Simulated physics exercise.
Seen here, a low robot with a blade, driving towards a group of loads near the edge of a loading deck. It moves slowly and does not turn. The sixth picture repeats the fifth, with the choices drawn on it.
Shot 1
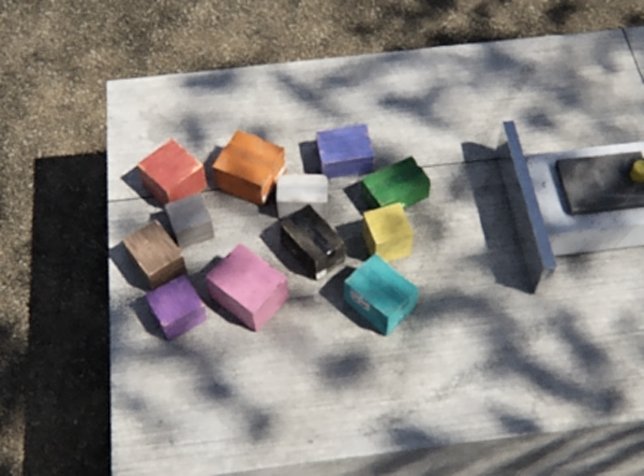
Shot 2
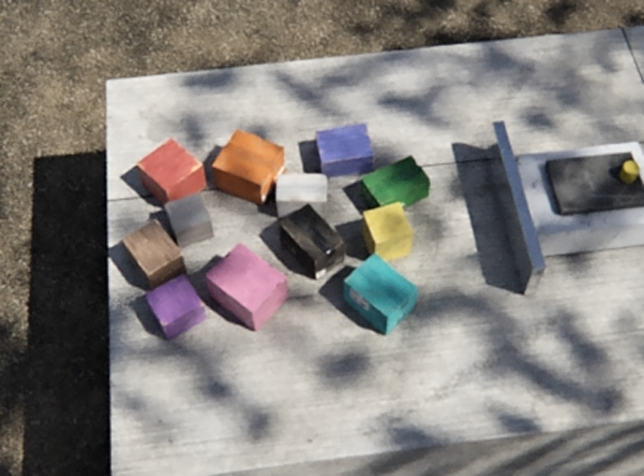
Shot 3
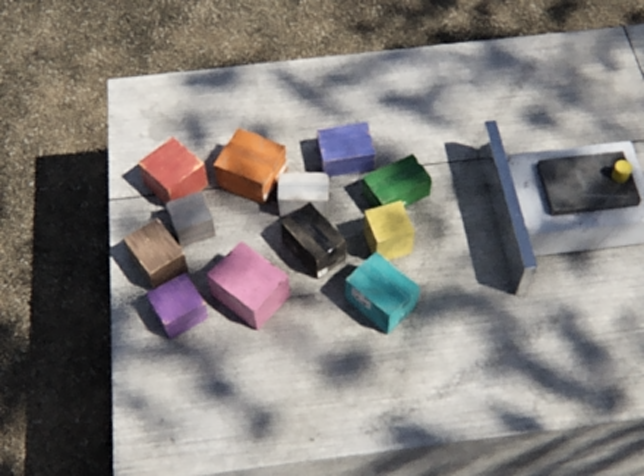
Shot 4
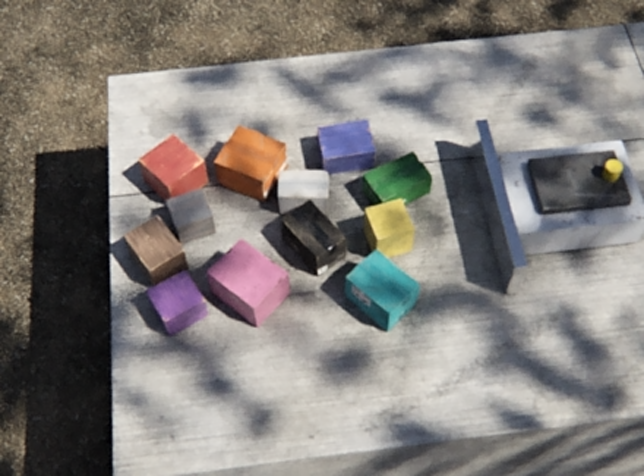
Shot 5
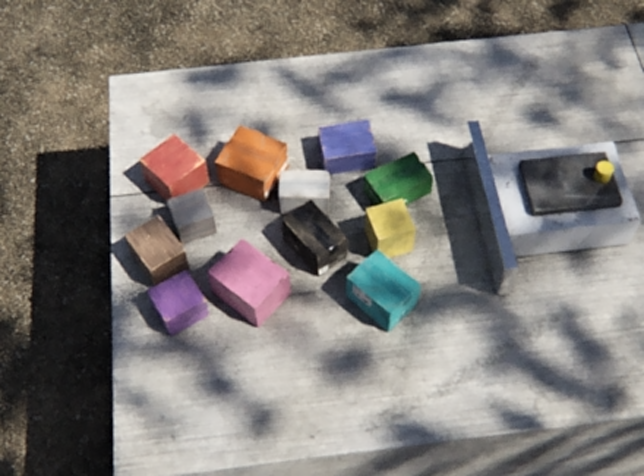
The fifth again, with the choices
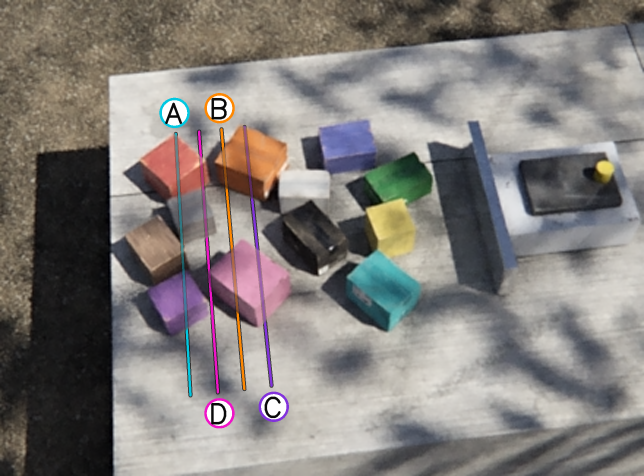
A low robot with a blade moves slowly left across the deck toward scattered colored boxes.
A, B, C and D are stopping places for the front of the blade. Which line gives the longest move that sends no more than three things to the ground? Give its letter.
Line D.
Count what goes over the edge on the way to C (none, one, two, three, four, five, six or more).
The count is none.
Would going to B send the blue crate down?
No.
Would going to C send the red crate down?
No.
On the copy, A at (183, 254); B at (232, 248); C at (257, 246); D at (208, 251).
On D. First, robot (462, 194); blue crate (341, 146); orange box (247, 163).
Then, robot (359, 205); purple crate (141, 314); brown crate (144, 258).
Finally, robot (282, 214); grey crate over the edge; purple crate over the edge; three fallen.
By contrast, A drops six; B is within the limit but short; C is within the limit but short.
